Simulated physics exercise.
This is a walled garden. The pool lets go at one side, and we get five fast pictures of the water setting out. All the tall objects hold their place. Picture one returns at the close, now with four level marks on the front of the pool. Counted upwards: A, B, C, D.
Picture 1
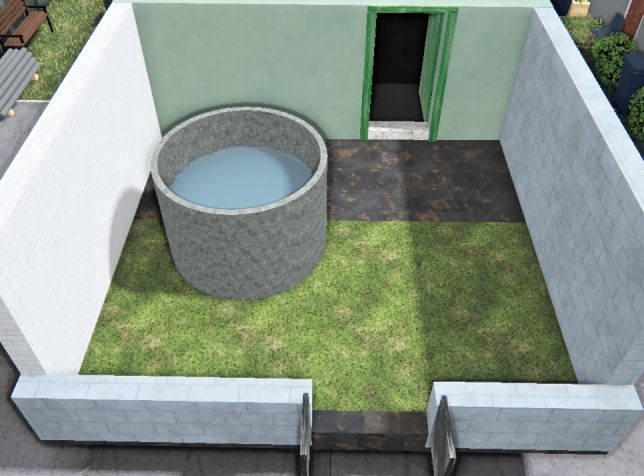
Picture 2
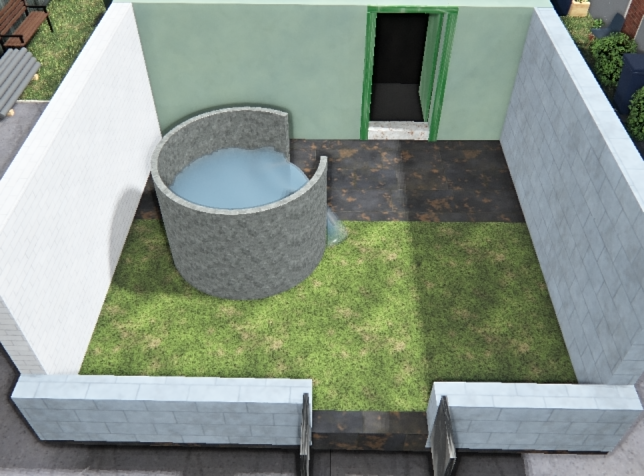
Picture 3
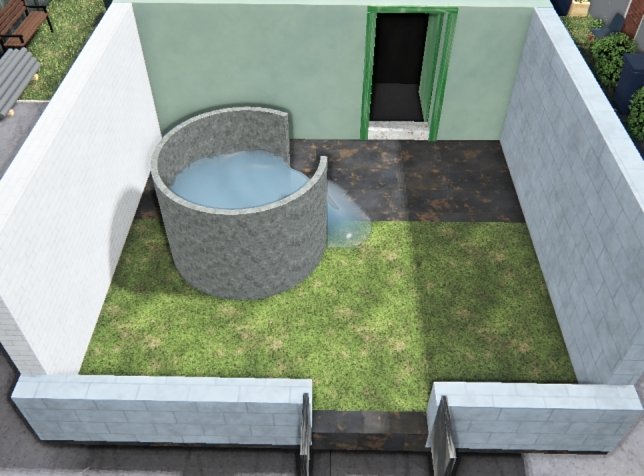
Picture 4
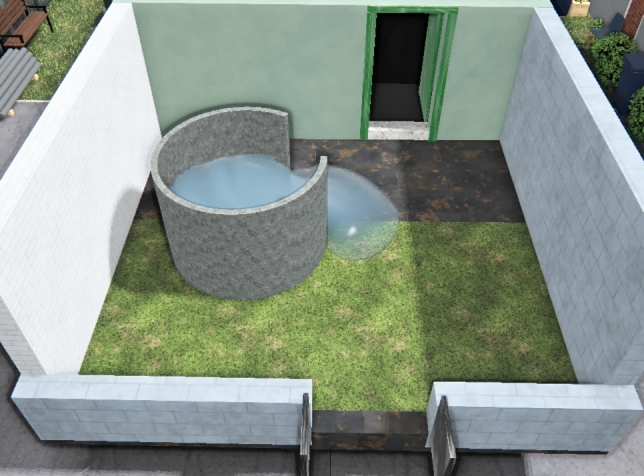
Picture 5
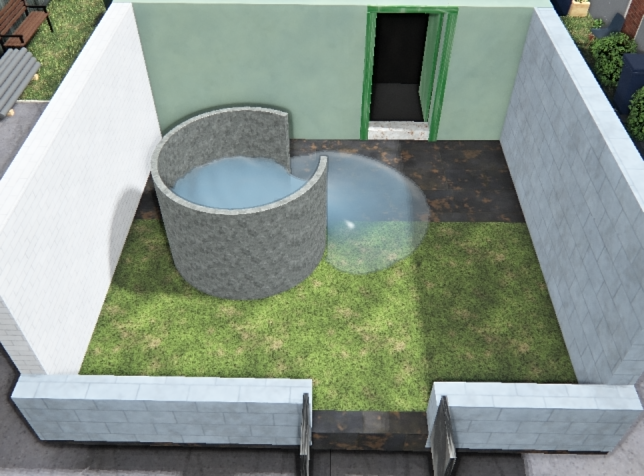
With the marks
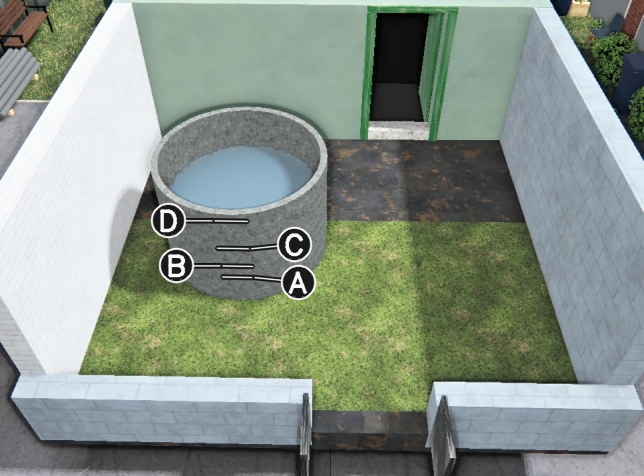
At the start, a round stone pool of still water stands in a walled garden with a green doorway behind and an open gate in front. A section of the pool's right side disappears, and water pours through the gap, spreading in a widening, rounded sheet across the dark paving and grass.
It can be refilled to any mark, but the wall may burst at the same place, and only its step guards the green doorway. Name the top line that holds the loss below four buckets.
Use line B.
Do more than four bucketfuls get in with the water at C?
Yes, that goes wrong.
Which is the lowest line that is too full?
C it is.
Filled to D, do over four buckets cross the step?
Yes.
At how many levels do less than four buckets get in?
Two of the four.
In white, A at (238, 277); B at (236, 266); C at (234, 248); D at (230, 221); from the bottom up A, B, C, D.
With A, nothing gets over.
With B, a bucket or two gets in.
With C, about 10 bucketfuls get in.
With D, dozens of bucketfuls pour in.
